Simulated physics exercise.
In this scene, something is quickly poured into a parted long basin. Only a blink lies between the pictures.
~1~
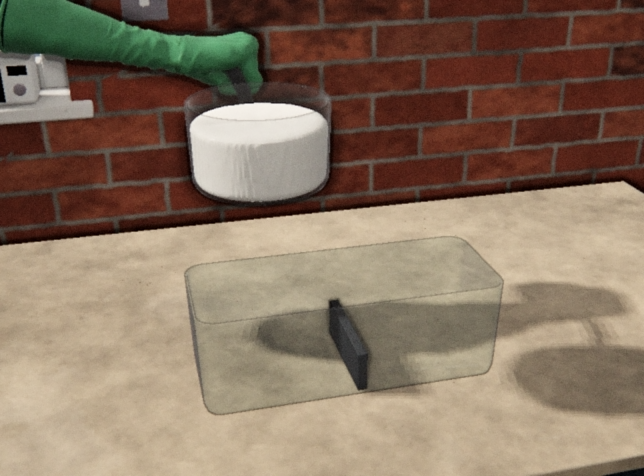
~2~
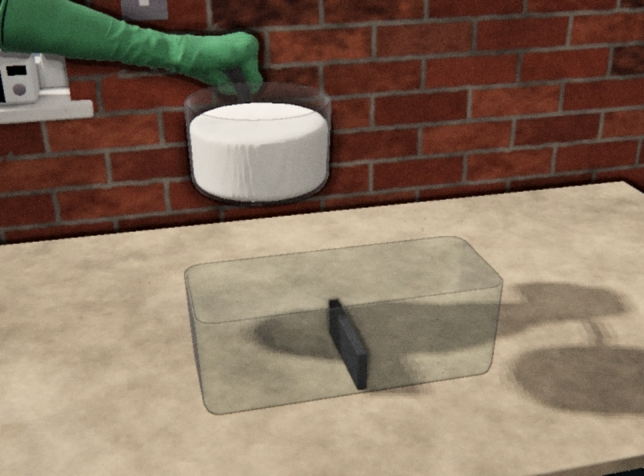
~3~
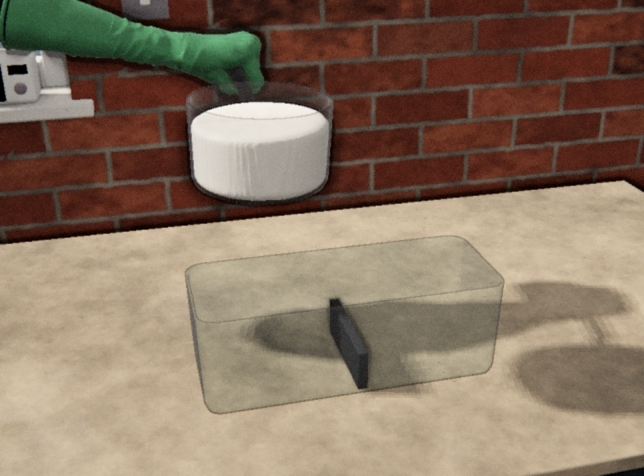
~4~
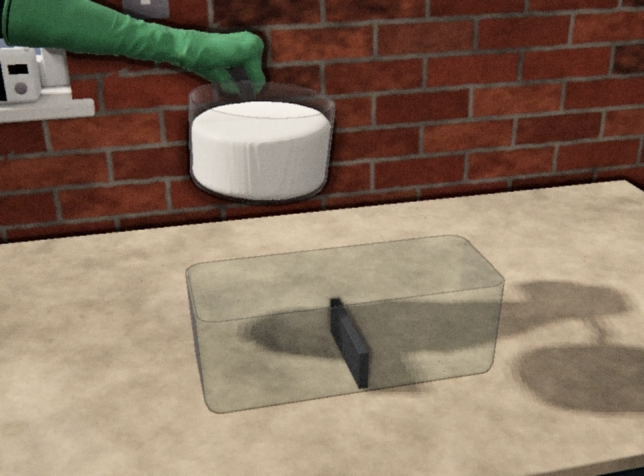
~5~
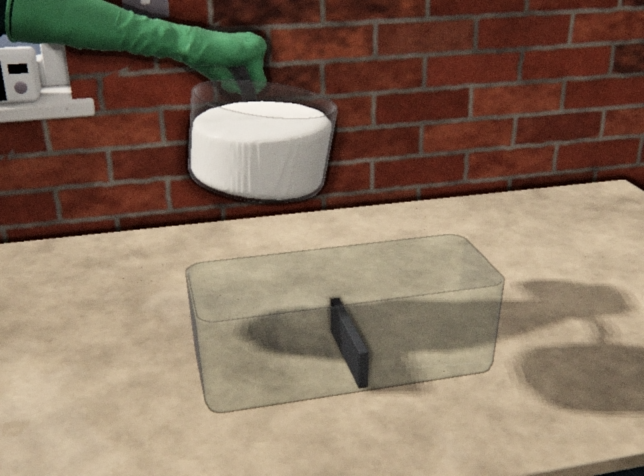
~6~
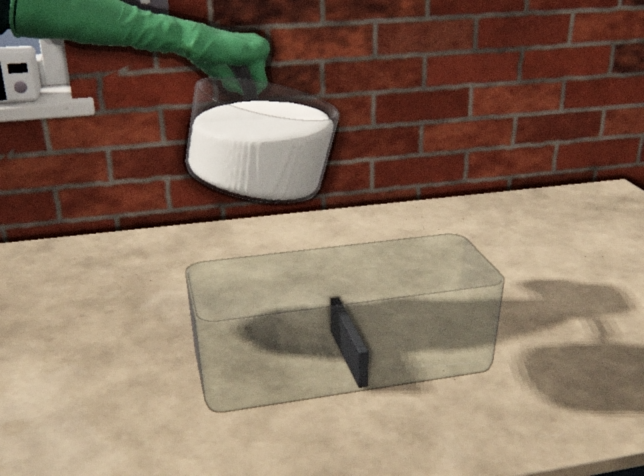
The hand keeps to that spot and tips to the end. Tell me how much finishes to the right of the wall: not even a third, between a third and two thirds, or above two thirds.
It works out to above two thirds.
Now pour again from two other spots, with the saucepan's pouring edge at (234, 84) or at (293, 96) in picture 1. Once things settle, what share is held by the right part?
You'd see around 10 per cent, and then around 65 per cent.
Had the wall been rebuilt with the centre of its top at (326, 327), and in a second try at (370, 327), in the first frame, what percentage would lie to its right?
Around 95 per cent for the first, around 65 per cent for the second.
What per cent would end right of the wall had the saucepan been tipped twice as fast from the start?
I'd estimate about 70 percent ends up there.
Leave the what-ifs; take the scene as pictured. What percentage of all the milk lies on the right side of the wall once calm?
Close to 85 percent.
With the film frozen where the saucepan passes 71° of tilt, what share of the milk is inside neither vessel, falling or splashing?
I'd say some 30 per cent.
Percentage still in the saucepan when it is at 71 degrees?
My estimate is close to 65 percent remaining.
A moment on, the saucepan is tipped part way and 63 per cent is still to pour, 0 is left of the wall and 6 right of it.
Next, the saucepan is tipped right over and 12 per cent is still to pour, 2 is left of the wall and 71 right of it.
Then the saucepan is tipped right over and 0 per cent is still to pour, 10 is left of the wall and 87 right of it.
Later the saucepan is tipped right over and 0 per cent is still to pour, 11 is left of the wall and 88 right of it.
Finally, 12 per cent lies left of the wall, 87 right of it and 1 outside.
